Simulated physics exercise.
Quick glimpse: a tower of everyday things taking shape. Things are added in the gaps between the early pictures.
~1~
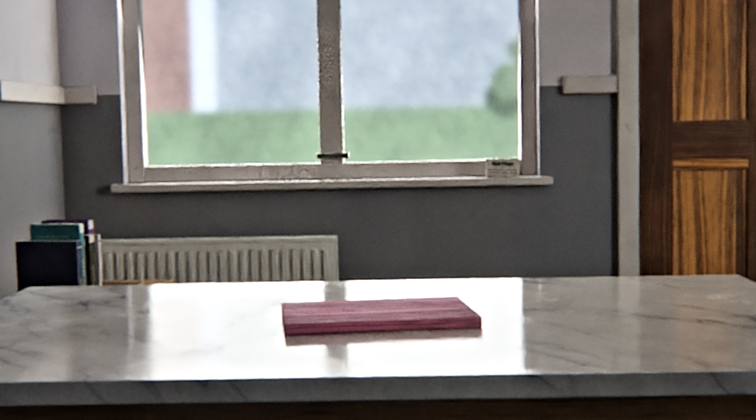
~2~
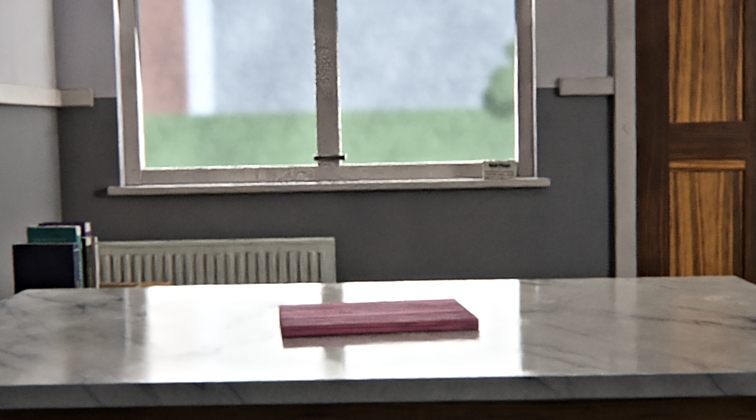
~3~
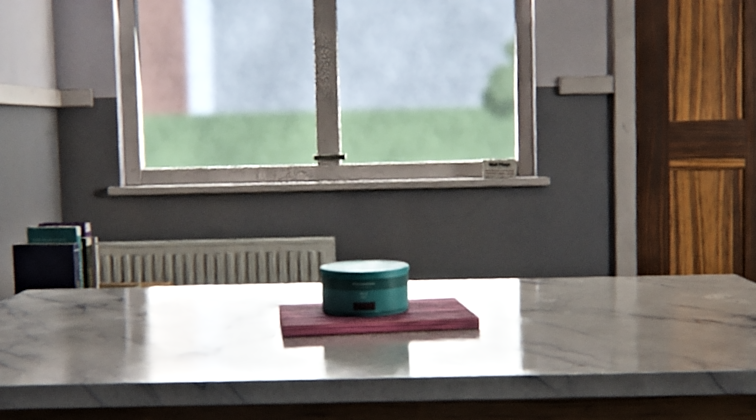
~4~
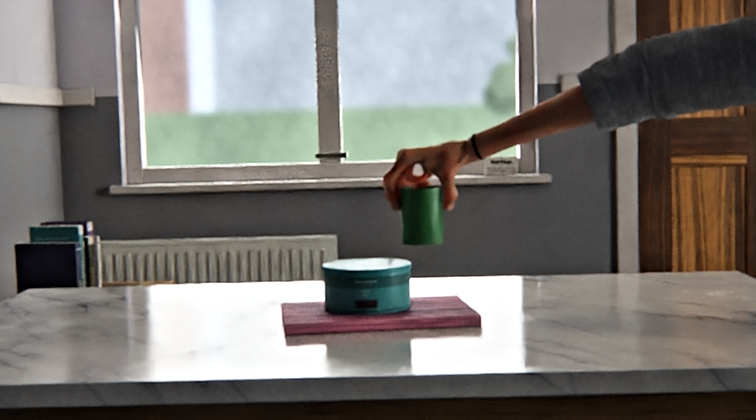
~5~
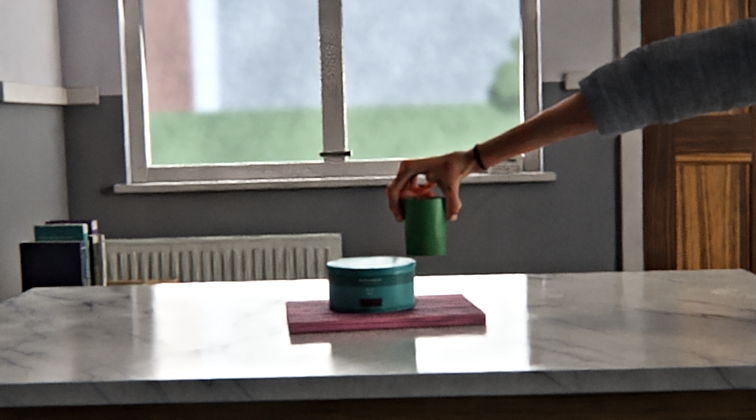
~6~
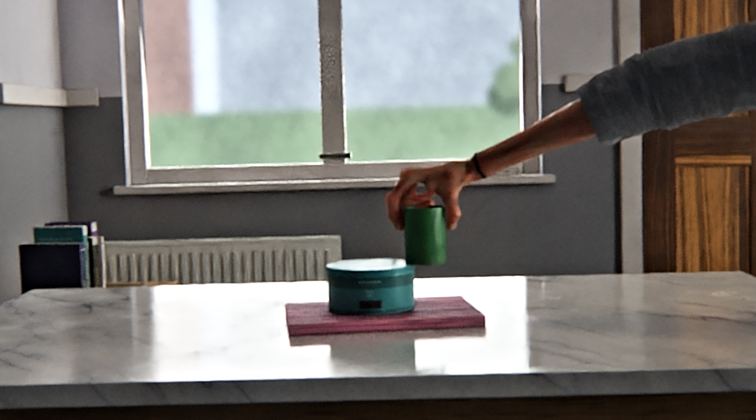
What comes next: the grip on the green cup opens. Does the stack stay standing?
Safe to say it doesn't work.
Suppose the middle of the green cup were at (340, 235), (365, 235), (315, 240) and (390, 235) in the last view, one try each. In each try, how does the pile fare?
The pile does not fall on try one, does not fall on try two, goes down on try three and does not fall on try four.
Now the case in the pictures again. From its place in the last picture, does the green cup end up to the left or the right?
It goes rightward.
Then, 0.40 s later than the last frame, green cup now fallen.
Then, 1.10 s later than the last frame, things are still on the move.
When it is over, fallen, green cup; the other 2 as before. End places, in pixels of the last picture, green cup near (508, 288). The pile comes apart.
